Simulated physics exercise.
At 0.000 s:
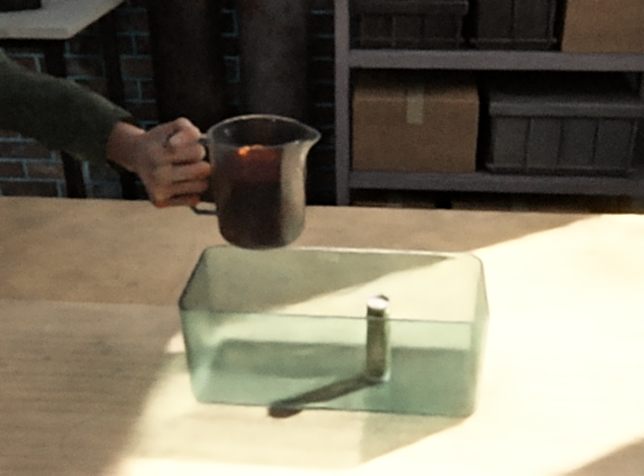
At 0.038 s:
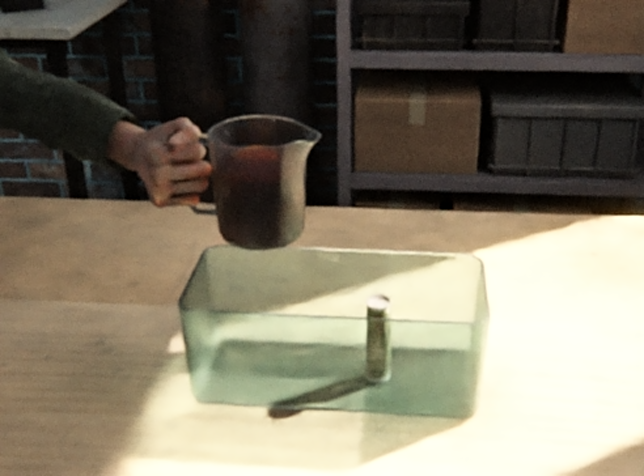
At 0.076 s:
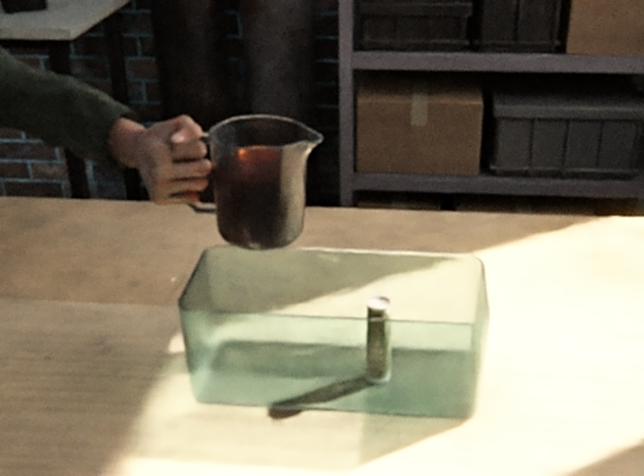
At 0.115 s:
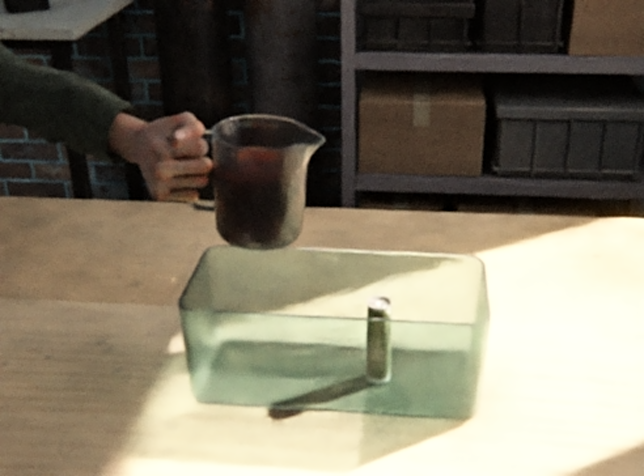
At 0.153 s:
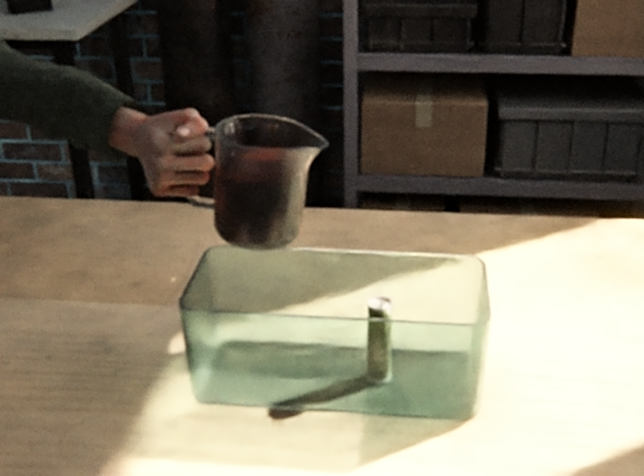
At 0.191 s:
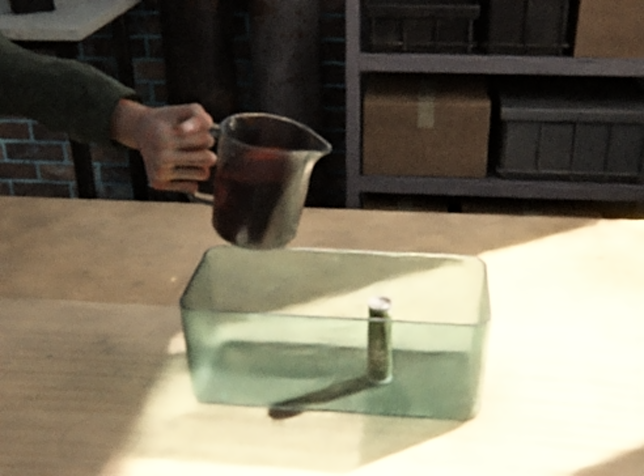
On a sunlit wooden table, a hand held a glass jug of dark tea above a clear, long basin with a small closed tin inside, then slowly tilted the jug slightly to the right.
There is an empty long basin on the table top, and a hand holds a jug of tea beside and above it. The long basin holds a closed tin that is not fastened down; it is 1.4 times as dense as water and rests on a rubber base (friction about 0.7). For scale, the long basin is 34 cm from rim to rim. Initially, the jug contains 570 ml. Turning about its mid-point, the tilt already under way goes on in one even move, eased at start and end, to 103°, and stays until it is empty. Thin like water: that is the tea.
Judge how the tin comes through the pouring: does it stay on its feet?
No, it tips.
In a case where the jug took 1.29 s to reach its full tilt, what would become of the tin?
Tips over.
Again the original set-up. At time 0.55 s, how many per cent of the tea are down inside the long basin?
1 %, give or take.
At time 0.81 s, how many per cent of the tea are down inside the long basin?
Looks like about 50 % of the whole amount.
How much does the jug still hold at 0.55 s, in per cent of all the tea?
Roughly 88 per cent.
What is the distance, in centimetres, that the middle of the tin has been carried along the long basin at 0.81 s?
Measured centre to centre, about 0 cm.
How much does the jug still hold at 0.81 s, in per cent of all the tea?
30 per cent or so.
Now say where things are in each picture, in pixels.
In the first frame, it leans 0°; its right rim is at (320, 135); the tea meets the walls at (216, 158) and (302, 160); the long basin's rim runs from (192, 277) to (486, 288); the tin's top is at (379, 304).
In the second frame, it leans 0°; its right rim is at (321, 136); the tea meets the walls at (217, 158) and (303, 161).
In the third frame, it leans 2°; its right rim is at (322, 137); the tea meets the walls at (218, 158) and (303, 161).
In the fourth frame, it leans 4°; its right rim is at (325, 140); the tea meets the walls at (218, 158) and (305, 161).
In the fifth frame, it leans 7°; its right rim is at (328, 144); the tea meets the walls at (220, 157) and (307, 161).
In the sixth frame, it leans 11°; its right rim is at (332, 148); the tea meets the walls at (222, 157) and (309, 161).
By 0.55 s the tilt is 70° and 87 per cent is still to pour; the tin stands where it began.
By 0.81 s the tilt is 101° and 31 per cent is still to pour; the tin stands where it began.
By 1.09 s the tilt is 103° and 4 per cent is still to pour; the tin leans 58°.
By 1.39 s the tilt is 103° and 0 per cent is still to pour; the tin lies on its side.
At rest the tin lies on its side.
